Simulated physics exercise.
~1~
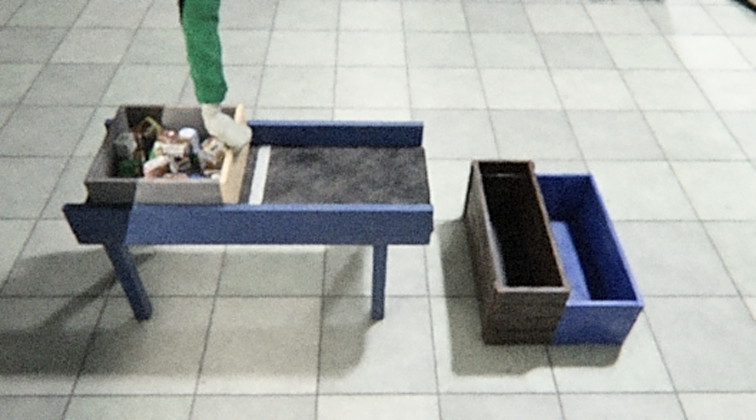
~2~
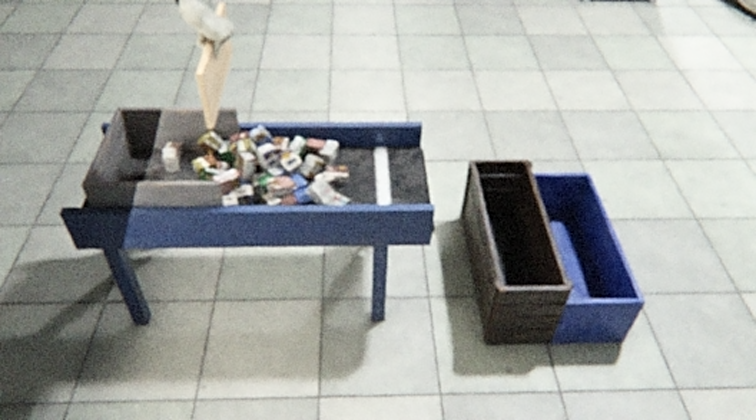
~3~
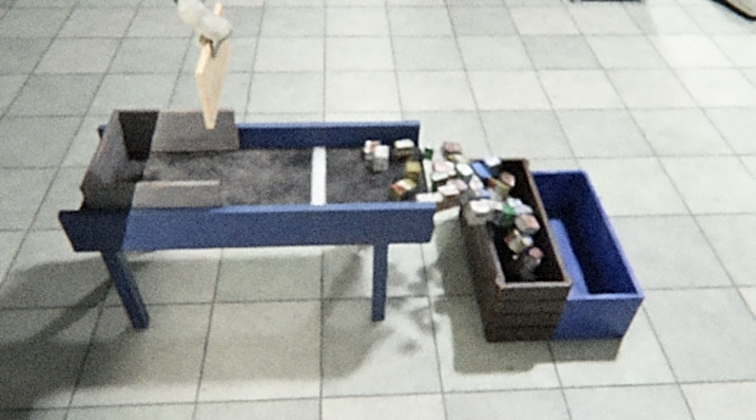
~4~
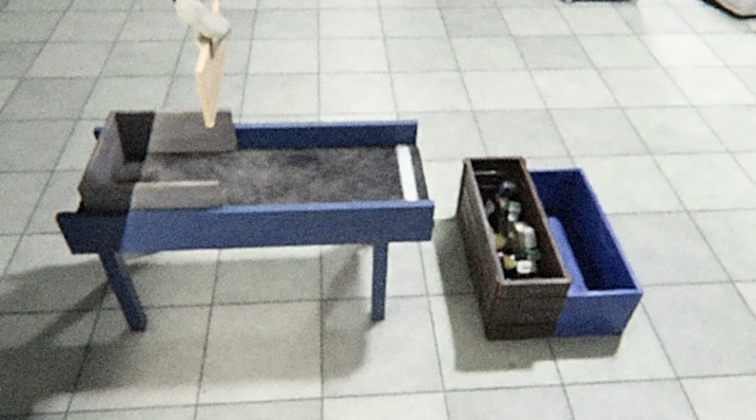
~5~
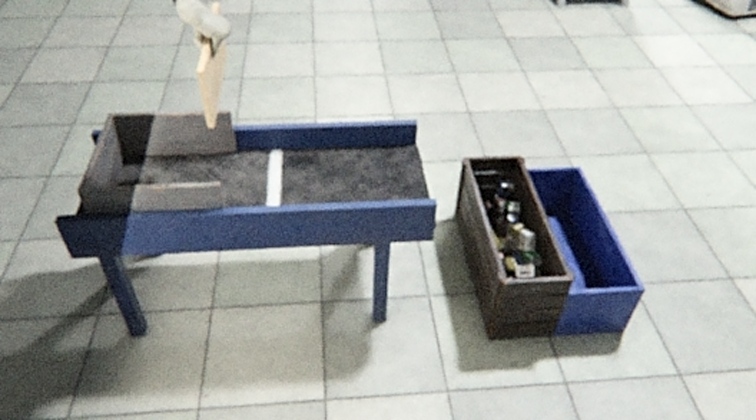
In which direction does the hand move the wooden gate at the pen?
The hand moves the gate upward, clear of the pen, and keeps it raised there.
To begin with, a green-sleeved arm with a pale hand holds a wooden gate against the open side of a grey pen full of small cartons on a blue-framed belt. The hand raises the gate, and the cartons spread out to the right along the dark belt, which carries a white stripe. They reach the far end and tumble off in a loose stream toward the long black box. Soon the belt is bare, though its stripe still shifts. At the end, the cartons lie inside the black box, the blue tote beside it stays empty, and the hand still holds the gate aloft.
